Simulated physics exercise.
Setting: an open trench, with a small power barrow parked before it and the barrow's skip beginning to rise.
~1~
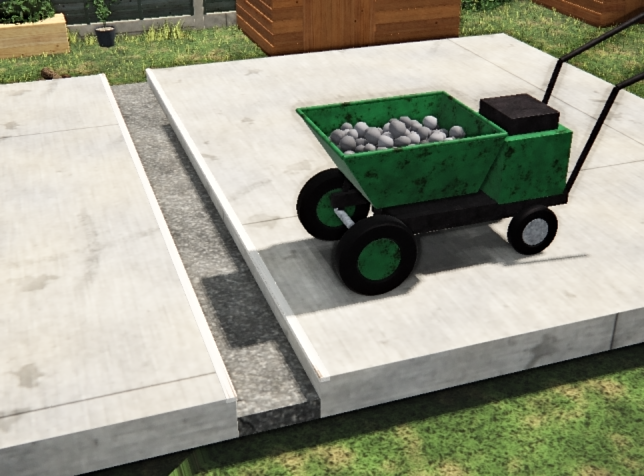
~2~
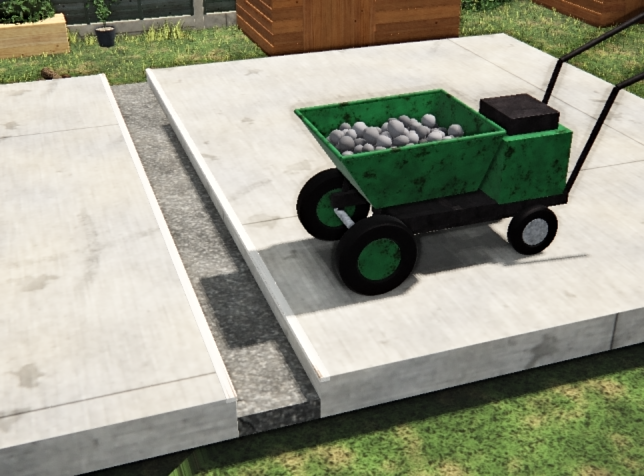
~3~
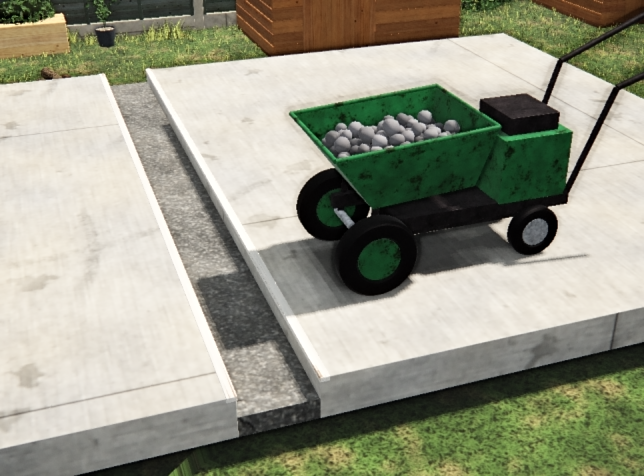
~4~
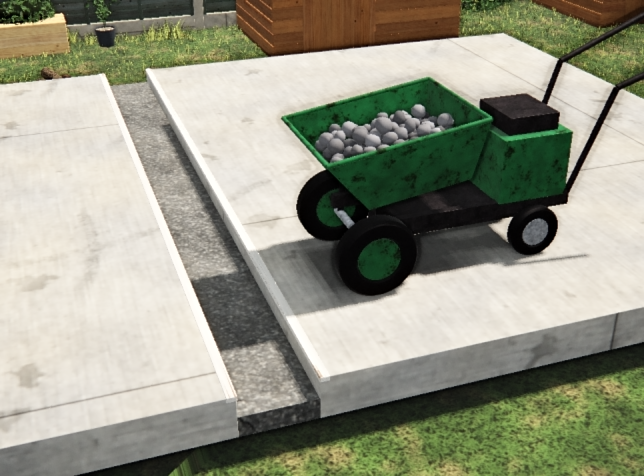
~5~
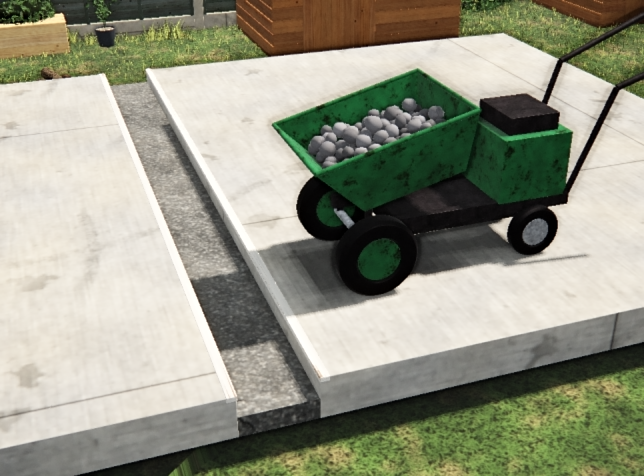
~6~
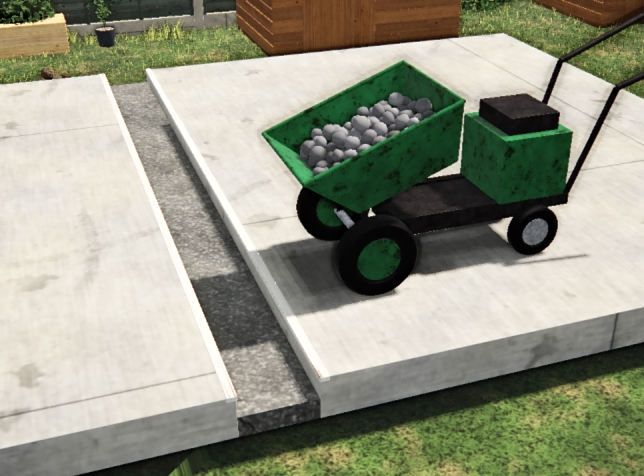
Green power barrow's skip of round grey cobbles tilting steadily forward to the left, beside an open trench between pale slabs.
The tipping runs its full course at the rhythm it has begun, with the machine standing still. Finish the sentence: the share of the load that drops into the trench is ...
More than half.
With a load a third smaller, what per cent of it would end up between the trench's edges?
Close to 80 in a hundred.
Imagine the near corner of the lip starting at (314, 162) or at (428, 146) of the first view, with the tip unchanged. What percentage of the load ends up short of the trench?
Roughly 0 per cent at the first spot and 40 per cent at the second.
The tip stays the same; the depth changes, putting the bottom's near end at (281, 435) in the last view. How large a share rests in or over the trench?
About 100 percent.
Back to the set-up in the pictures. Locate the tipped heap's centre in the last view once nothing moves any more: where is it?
Close to (222, 293) in the last view.
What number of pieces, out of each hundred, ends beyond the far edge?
Around 10 %.
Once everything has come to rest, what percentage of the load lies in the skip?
That comes to about 20 per cent or so.
Shortly afterwards, skip tipped steeply; the whole lot in the skip.
Next, skip tipped right over; the bulk in the skip; a little in or heaped over the trench; only a few falling.
Some moments later, skip tipped right over; near a quarter in the skip; near two thirds in or heaped over the trench; a little beyond it.
In the end, skip tipped right over; near a quarter in the skip; the bulk in or heaped over the trench; a little beyond it.
